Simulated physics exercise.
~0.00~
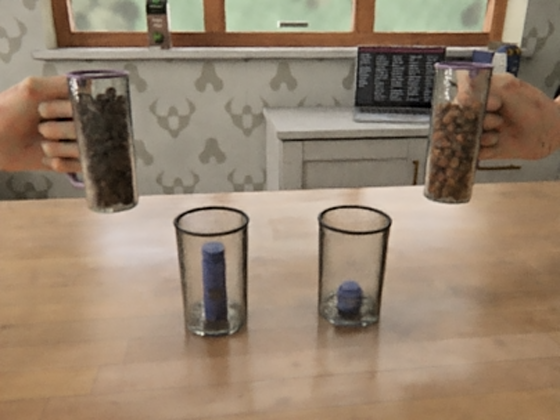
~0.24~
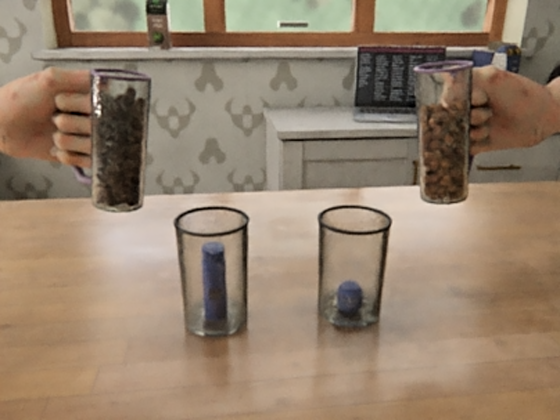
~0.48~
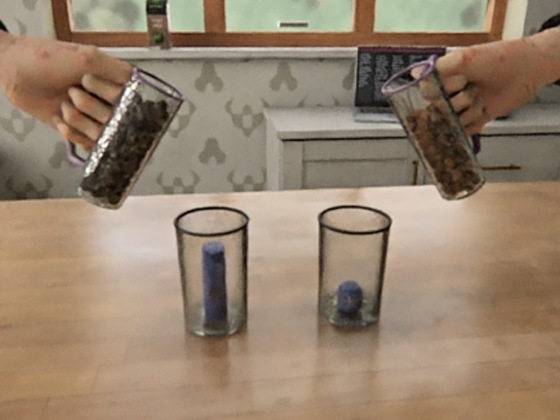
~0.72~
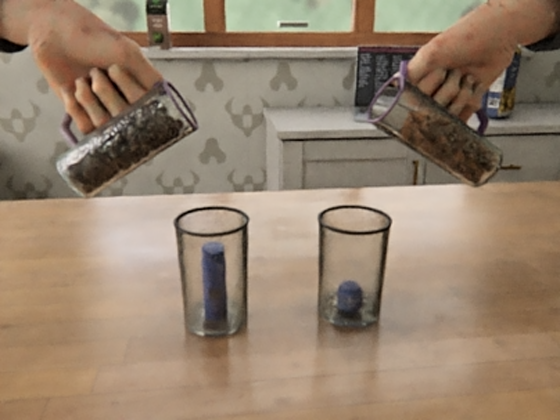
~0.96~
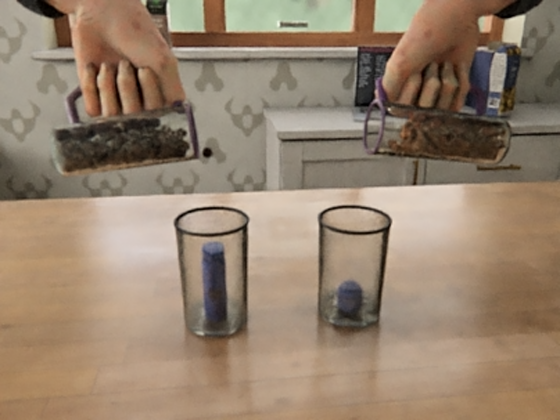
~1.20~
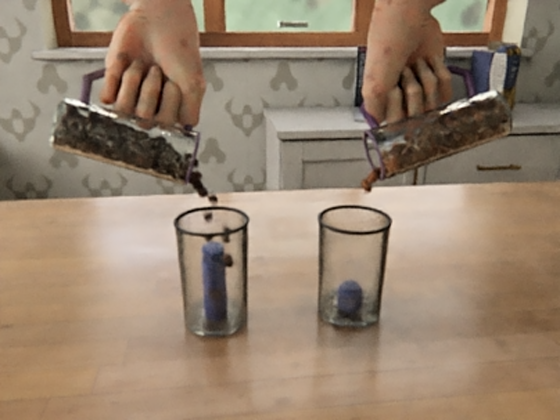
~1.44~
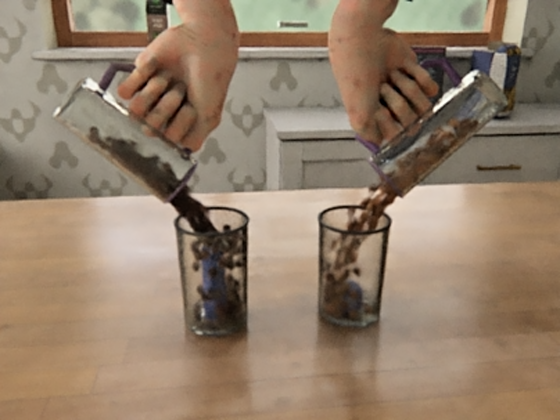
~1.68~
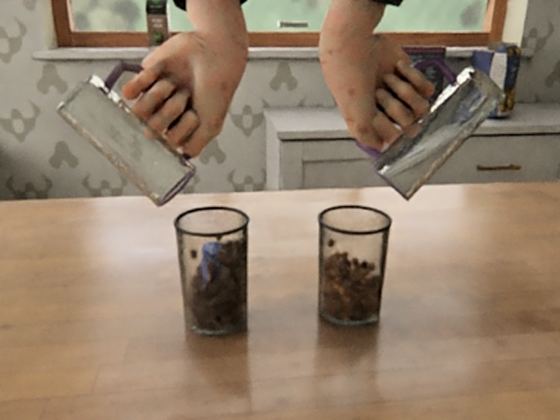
In the video, two hands tip cups of small brown pieces into two clear glasses, each holding a blue object, until the cups are empty; the taller left object still shows among the pieces, while the shorter right one is covered.
